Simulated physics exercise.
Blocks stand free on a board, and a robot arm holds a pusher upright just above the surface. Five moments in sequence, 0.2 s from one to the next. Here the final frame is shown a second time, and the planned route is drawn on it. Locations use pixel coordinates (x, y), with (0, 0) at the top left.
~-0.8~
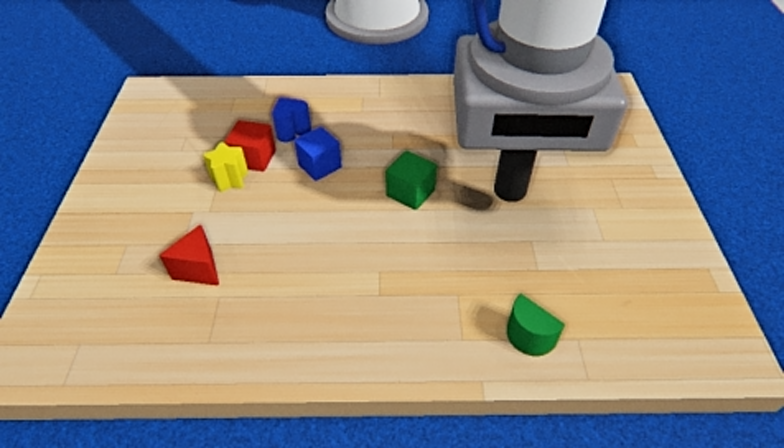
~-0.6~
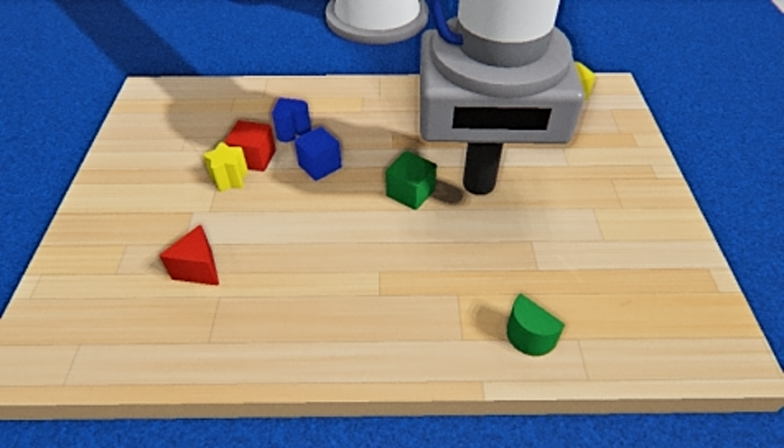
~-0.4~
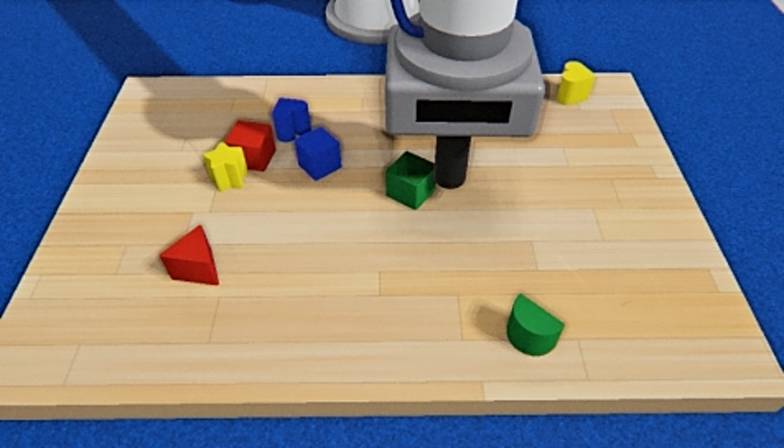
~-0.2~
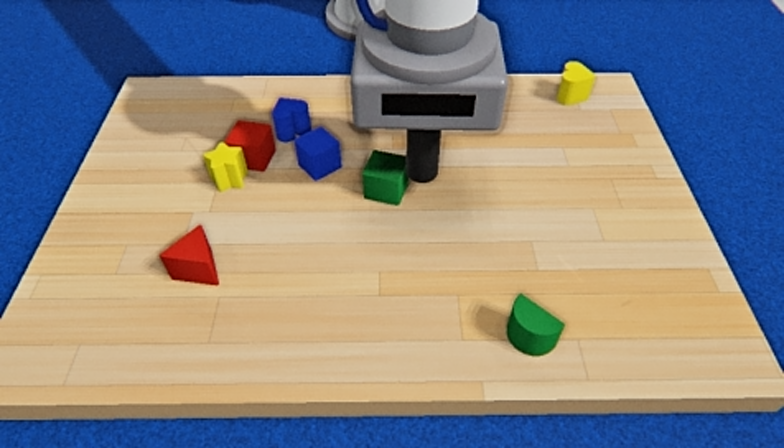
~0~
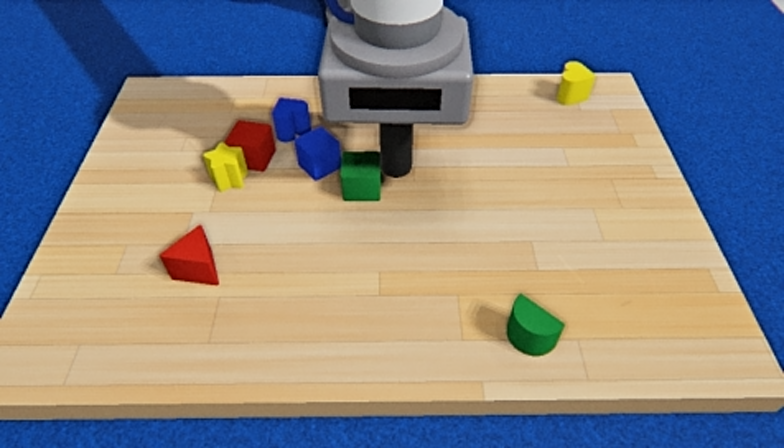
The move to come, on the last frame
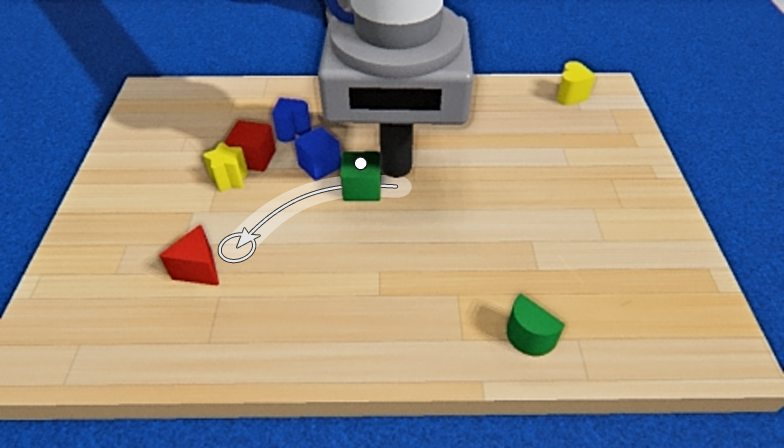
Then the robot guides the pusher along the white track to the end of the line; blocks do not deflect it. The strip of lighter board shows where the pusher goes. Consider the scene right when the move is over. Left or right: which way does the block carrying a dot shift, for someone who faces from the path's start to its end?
So, looking from the first point of the path to the last, the block carrying a dot moves rightwards.
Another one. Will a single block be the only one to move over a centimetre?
In short: Yes.
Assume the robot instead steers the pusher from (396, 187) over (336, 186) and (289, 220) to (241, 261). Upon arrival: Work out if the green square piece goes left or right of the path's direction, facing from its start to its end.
Moves right.
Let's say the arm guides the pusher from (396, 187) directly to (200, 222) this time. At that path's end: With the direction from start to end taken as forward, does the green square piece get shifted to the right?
It seems so.
The line goes from (396, 187) via (337, 188) and (281, 208), ending at (237, 248); the dot is on the green square piece.
What follows on the original path. One third of the way, pusher (334, 170); blue square piece (313, 140), turned 20° clockwise; green square piece (298, 168), turned 15° anticlockwise.
Two thirds of the way, pusher (277, 191); blue square piece (313, 140), turned 20° clockwise; green square piece (239, 180), turned 25° clockwise.
At the end, pusher (231, 230); red triangular piece unmoved; yellow star block (220, 154); blue square piece (313, 140), turned 20° clockwise; green square piece (229, 182), turned 40° clockwise.
